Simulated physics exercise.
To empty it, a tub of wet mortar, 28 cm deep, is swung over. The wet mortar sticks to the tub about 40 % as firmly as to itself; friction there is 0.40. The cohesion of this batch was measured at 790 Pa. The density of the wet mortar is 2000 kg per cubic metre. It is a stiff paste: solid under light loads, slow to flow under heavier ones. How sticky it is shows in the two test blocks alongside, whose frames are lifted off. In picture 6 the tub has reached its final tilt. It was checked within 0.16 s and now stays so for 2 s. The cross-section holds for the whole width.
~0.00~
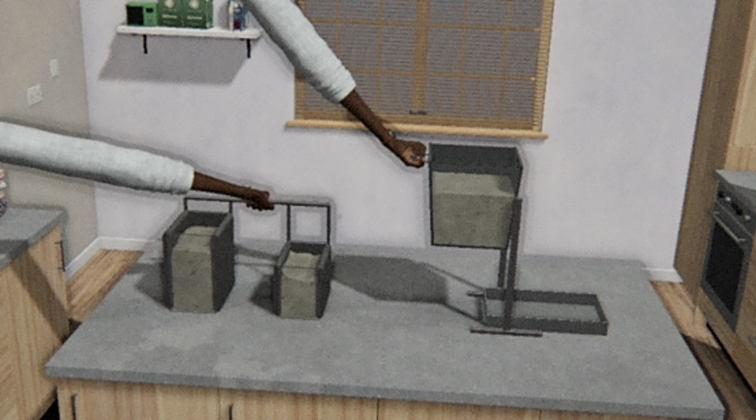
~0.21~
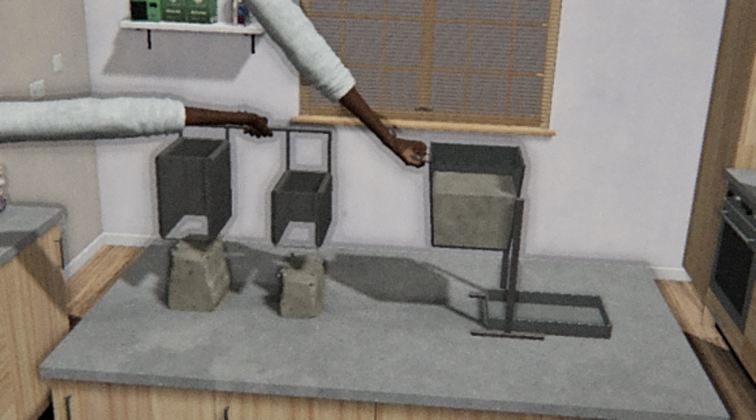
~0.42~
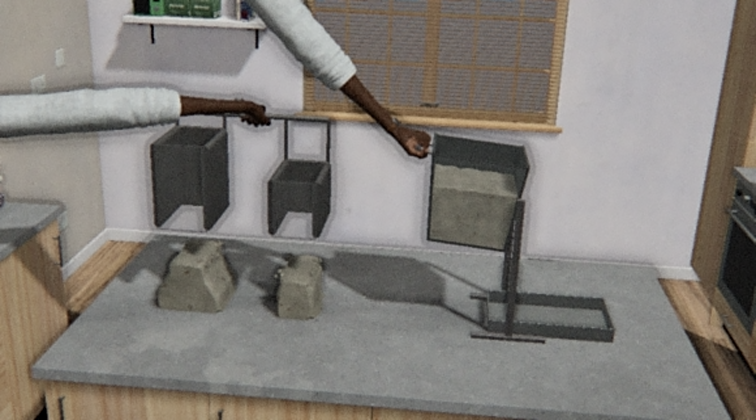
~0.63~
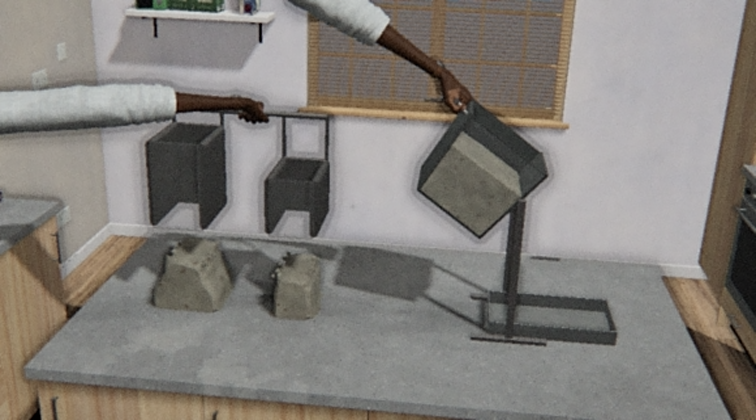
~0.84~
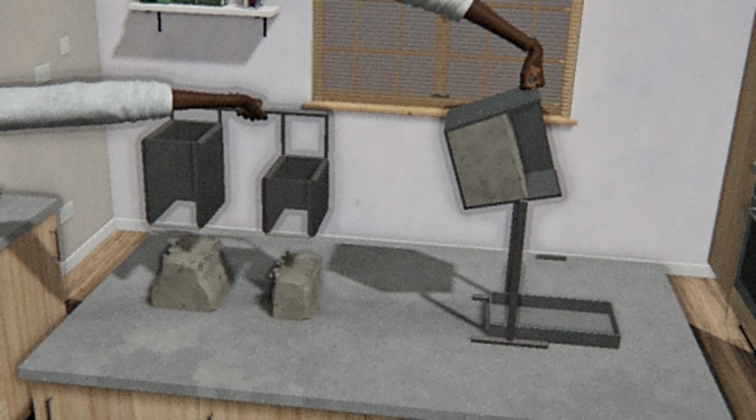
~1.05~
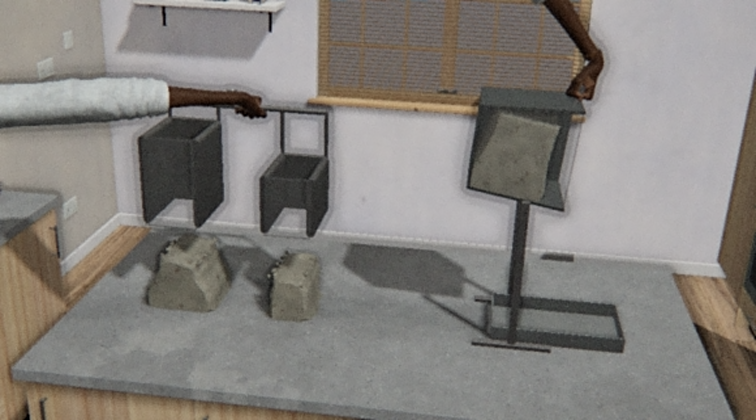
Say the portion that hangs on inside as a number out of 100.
It comes to some 49 %.
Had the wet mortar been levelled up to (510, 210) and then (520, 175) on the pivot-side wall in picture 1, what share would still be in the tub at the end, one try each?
In that order: 65 %, 40 %.
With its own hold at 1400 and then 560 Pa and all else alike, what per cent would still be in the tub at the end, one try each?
In that order: 95 %, 50 %.
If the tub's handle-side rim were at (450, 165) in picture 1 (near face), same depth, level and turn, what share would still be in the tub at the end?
It would be near 100 %.
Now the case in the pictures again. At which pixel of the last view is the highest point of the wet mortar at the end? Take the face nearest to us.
Near (499, 160).
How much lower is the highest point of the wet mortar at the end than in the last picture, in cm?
Some 13 cm.
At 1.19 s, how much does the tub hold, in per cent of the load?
About 95 %.
By 1.19 s, the tub is at 95 degrees and holds 96 %.
By 1.36 s, the tub is at 95 degrees and holds 65 %.
By 1.53 s, the tub is at 95 degrees and holds 52 %.
By 1.70 s, the tub is at 95 degrees and holds 49 %.
By 3.05 s, at the end, the tub is at 95 degrees and holds 49 %.
